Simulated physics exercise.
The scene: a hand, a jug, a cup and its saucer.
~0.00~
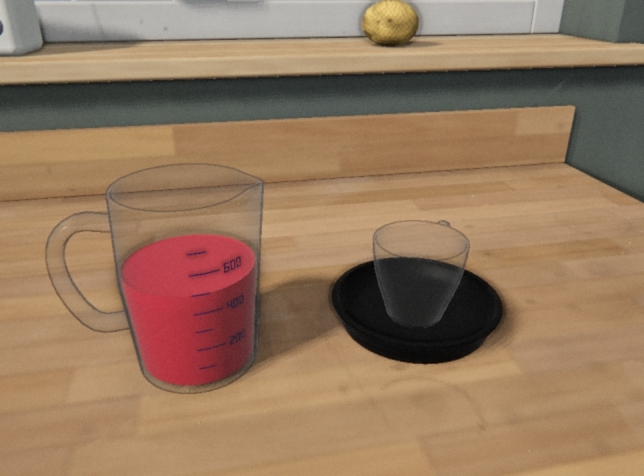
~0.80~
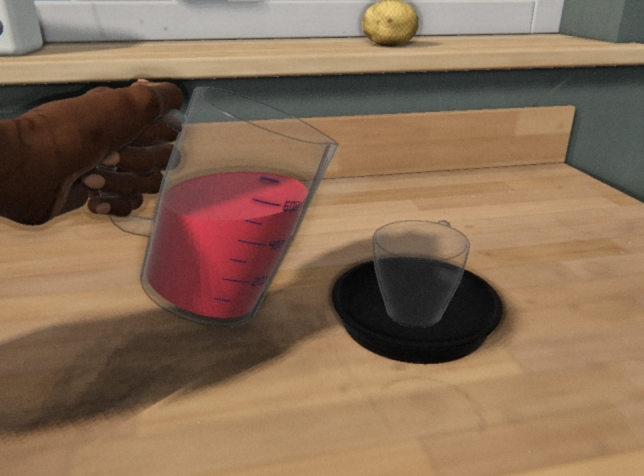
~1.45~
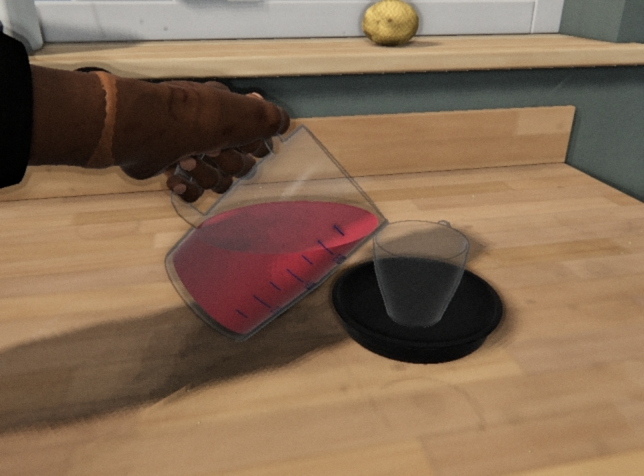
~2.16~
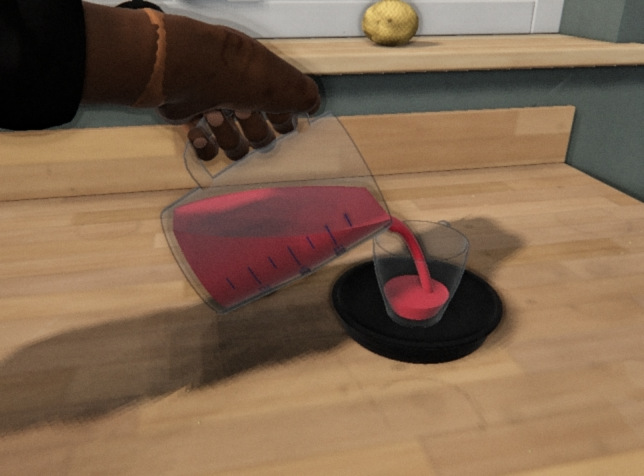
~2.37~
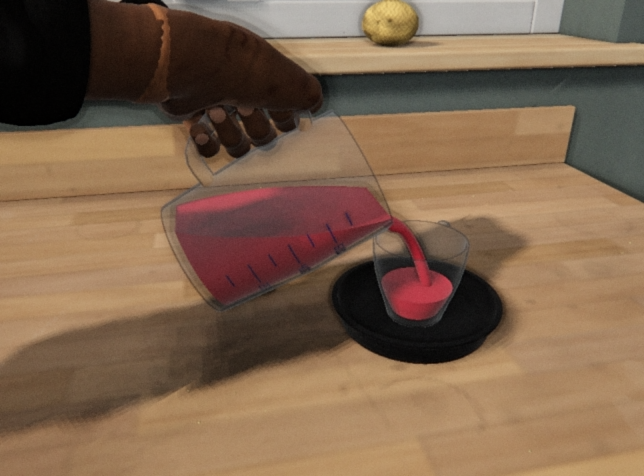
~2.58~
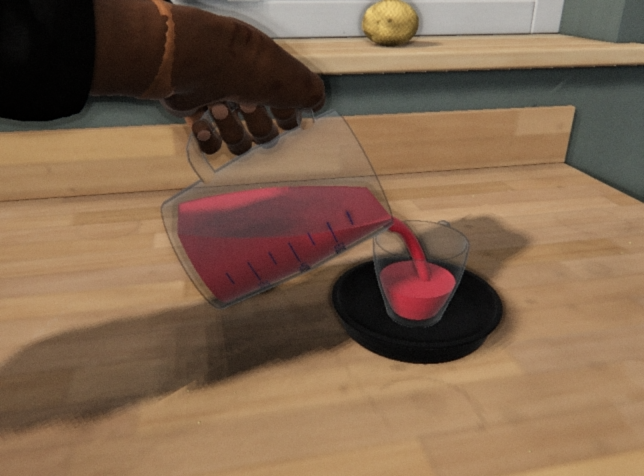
A hand lifting a clear jug of red liquid, tilting it right and pouring a stream into a small cup on a black saucer.
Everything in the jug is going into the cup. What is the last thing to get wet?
The squash floods on to the top.
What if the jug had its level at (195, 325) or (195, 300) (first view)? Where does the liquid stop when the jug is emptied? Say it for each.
In that order: No farther than the cup, saucer too.
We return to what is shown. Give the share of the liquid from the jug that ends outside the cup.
About 55 per cent.
Around 5.2 s, the cup is full to the brim; the saucer is wet, with room to spare.
Around 7.2 s, the cup is full to the brim; the saucer is full and running over.
Around 9.4 s, the cup is full to the brim; the saucer is full and running over.
